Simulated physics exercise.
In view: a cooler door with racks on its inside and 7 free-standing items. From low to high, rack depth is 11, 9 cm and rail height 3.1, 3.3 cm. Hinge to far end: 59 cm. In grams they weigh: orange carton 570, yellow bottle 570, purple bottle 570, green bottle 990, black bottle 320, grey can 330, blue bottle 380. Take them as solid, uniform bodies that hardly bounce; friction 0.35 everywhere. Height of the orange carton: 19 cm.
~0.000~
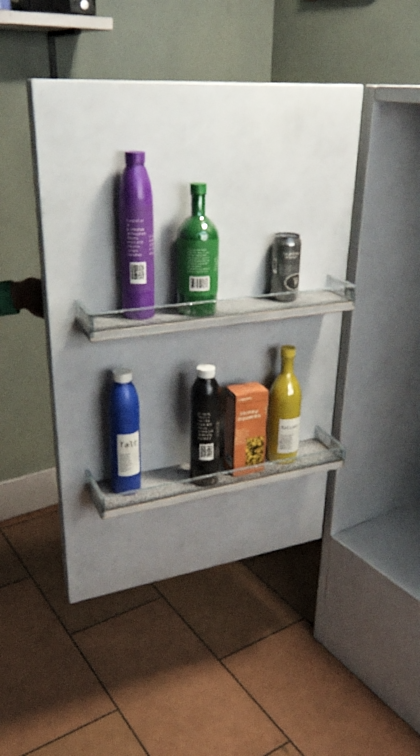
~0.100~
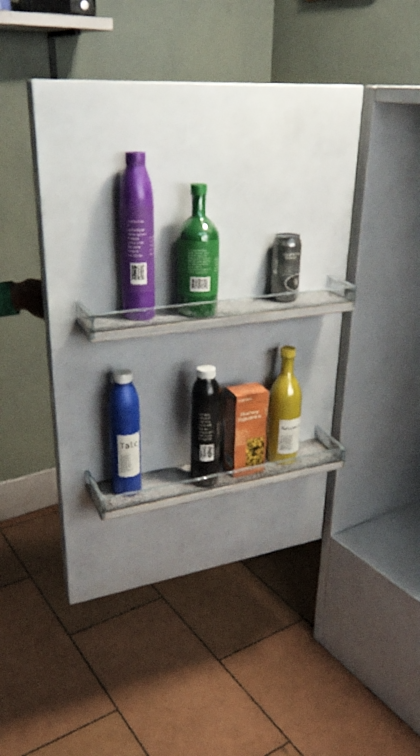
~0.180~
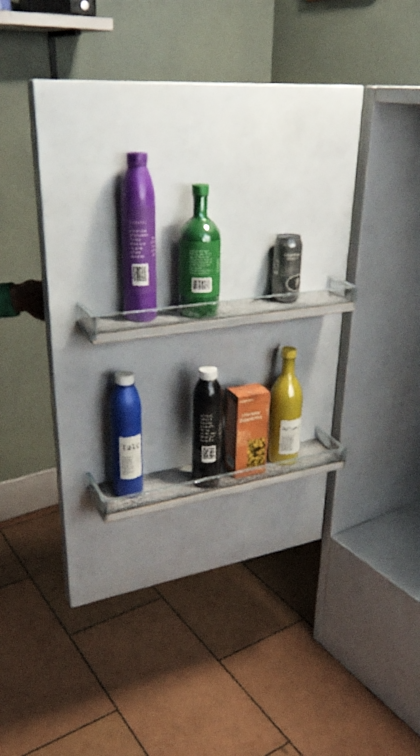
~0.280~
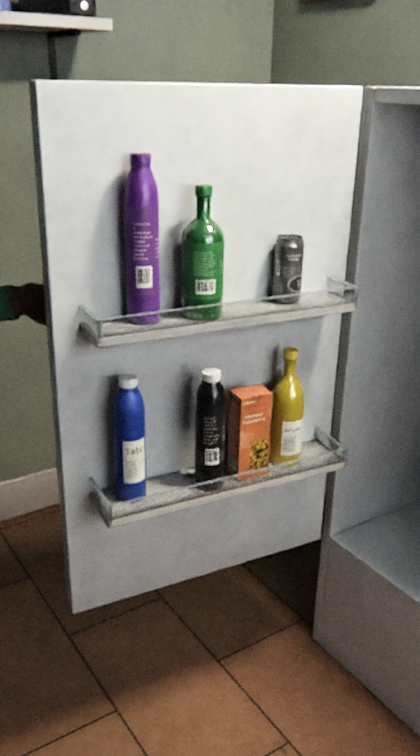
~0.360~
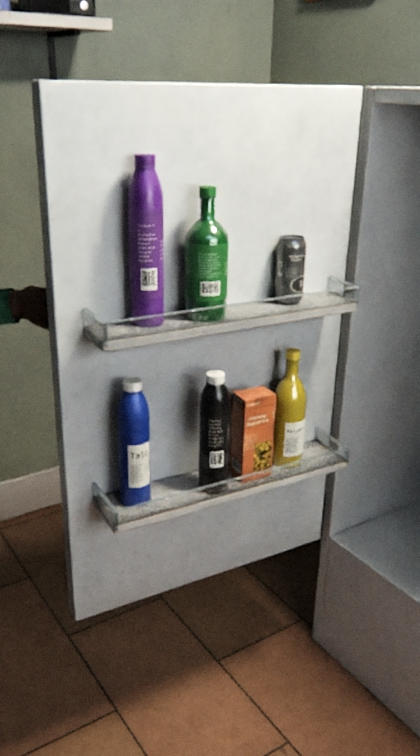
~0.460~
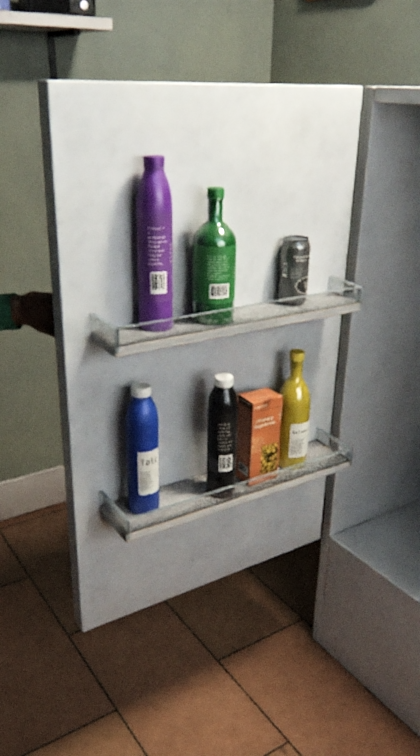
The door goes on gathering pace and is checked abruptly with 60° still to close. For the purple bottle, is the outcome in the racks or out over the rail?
The purple bottle falls out.
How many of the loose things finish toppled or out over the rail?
3 of them.
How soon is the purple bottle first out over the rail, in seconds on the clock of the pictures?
Near 1.1 s.
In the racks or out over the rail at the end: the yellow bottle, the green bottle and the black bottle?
The yellow bottle is still in the racks; the green bottle ends in the racks; the black bottle finishes out over the rail.
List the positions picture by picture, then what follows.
In the first frame, door at 100°; purple bottle (137, 237); orange carton (245, 429).
In the second frame, door at 100°; green bottle (198, 250); black bottle (205, 426).
In the third frame, door at 99°; grey can (287, 268); blue bottle (126, 434).
In the fourth frame, door at 97°; orange carton (249, 433); yellow bottle (287, 406).
In the fifth frame, door at 95°; green bottle (207, 254); black bottle (214, 432).
In the sixth frame, door at 91°; purple bottle (155, 245); grey can (294, 271).
By 1.16 s, door at 60°; purple bottle and blue bottle now out over the rail; black bottle tilted 14°; orange carton tilted 3°.
By 1.46 s, door at 60°; black bottle tilted 15°; orange carton 2 cm from its spot.
By 1.76 s, door at 60°; black bottle tilted 16°.
By 2.66 s, door at 60°; black bottle now out over the rail.
When it is over (3.0 s), out over the rail, purple bottle, black bottle and blue bottle; the other 4 within 5 cm of the start.
